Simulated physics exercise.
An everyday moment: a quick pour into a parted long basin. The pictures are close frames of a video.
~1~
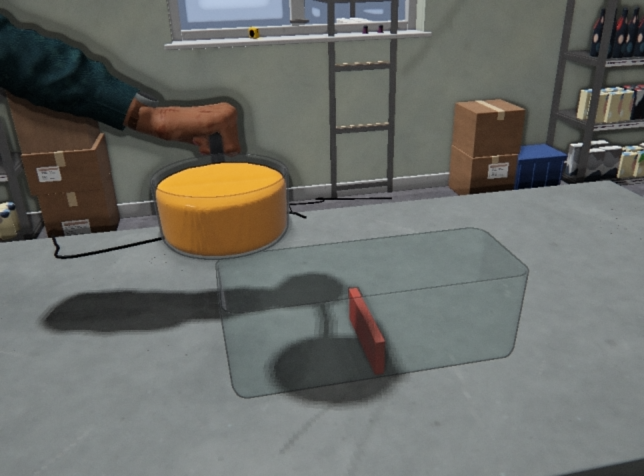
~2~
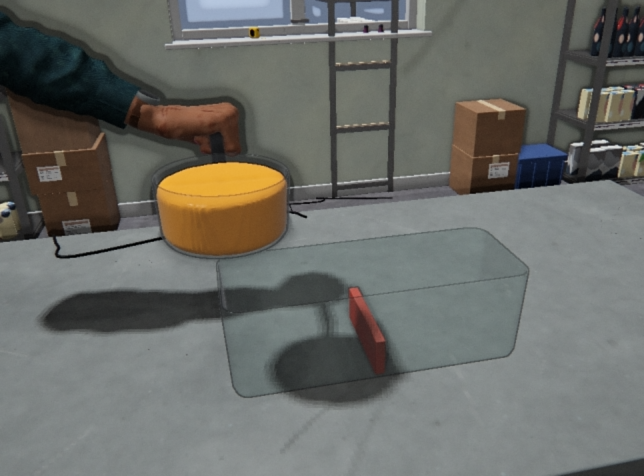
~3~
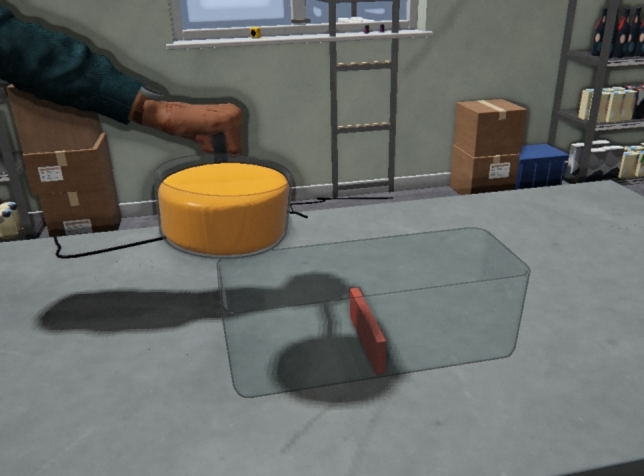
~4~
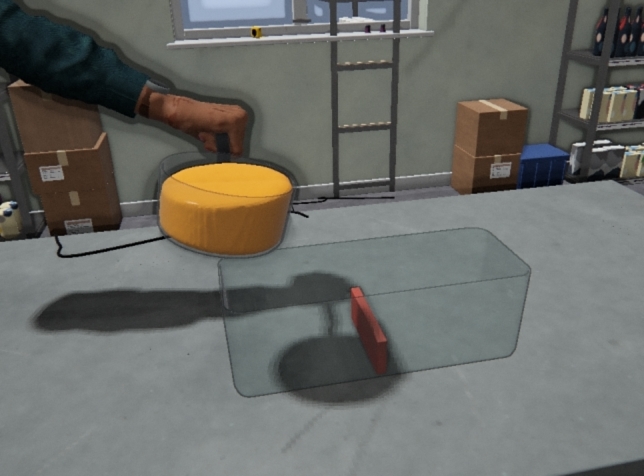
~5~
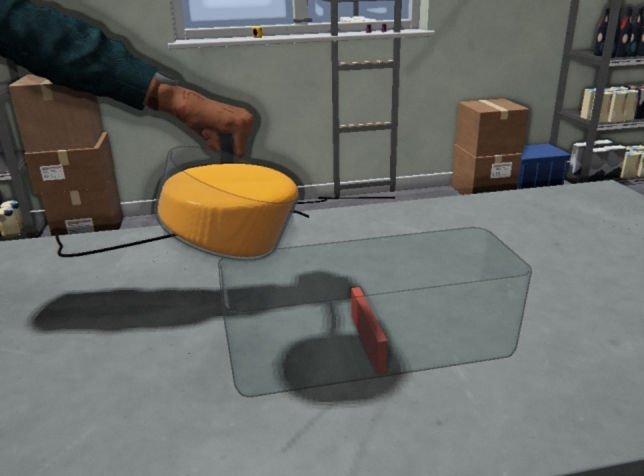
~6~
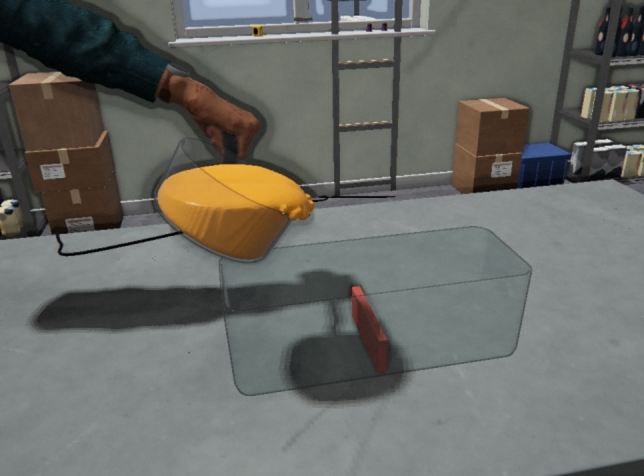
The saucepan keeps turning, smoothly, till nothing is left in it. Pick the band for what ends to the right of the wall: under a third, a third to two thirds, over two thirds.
It comes to under a third.
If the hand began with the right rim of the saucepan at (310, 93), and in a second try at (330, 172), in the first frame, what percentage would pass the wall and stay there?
Near 55 % and 50 %.
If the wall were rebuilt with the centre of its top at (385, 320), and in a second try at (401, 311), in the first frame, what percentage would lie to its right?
In turn 25 and 15 in a hundred.
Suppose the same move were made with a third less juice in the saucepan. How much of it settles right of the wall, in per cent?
Near 5 %.
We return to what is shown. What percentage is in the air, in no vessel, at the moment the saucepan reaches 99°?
Close to 20 per cent.
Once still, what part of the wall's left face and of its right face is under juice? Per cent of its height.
Left about 70, right about 10.
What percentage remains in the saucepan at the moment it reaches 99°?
Close to 20 per cent.
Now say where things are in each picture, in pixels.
In the first picture, tilt 0°; pouring edge (286, 169); surface from (156, 188) to (283, 176); the long basin's rim runs from (219, 285) to (505, 250); the wall's top is at (366, 314).
In the second picture, tilt 2°; pouring edge (288, 171); surface from (156, 187) to (284, 176).
In the third picture, tilt 6°; pouring edge (291, 175); surface from (159, 186) to (287, 178).
In the fourth picture, tilt 13°; pouring edge (294, 183); surface from (161, 185) to (291, 179).
In the fifth picture, tilt 23°; pouring edge (296, 194); surface from (161, 187) to (294, 184); 2 per cent is over the edge.
In the sixth picture, tilt 34°; pouring edge (296, 205); surface from (160, 184) to (282, 191); 7 per cent is over the edge.
A moment on, the saucepan is tipped on its side and 18 per cent is still to pour, 58 is left of the wall and 1 right of it.
Next, the saucepan is tipped right over and 2 per cent is still to pour, 88 is left of the wall and 5 right of it.
Then the saucepan is tipped right over and 0 per cent is still to pour, 86 is left of the wall and 12 right of it.
Later the saucepan is tipped right over and 0 per cent is still to pour, 86 is left of the wall and 12 right of it.
In the end 86 per cent lies left of the wall, 12 right of it and 2 outside.
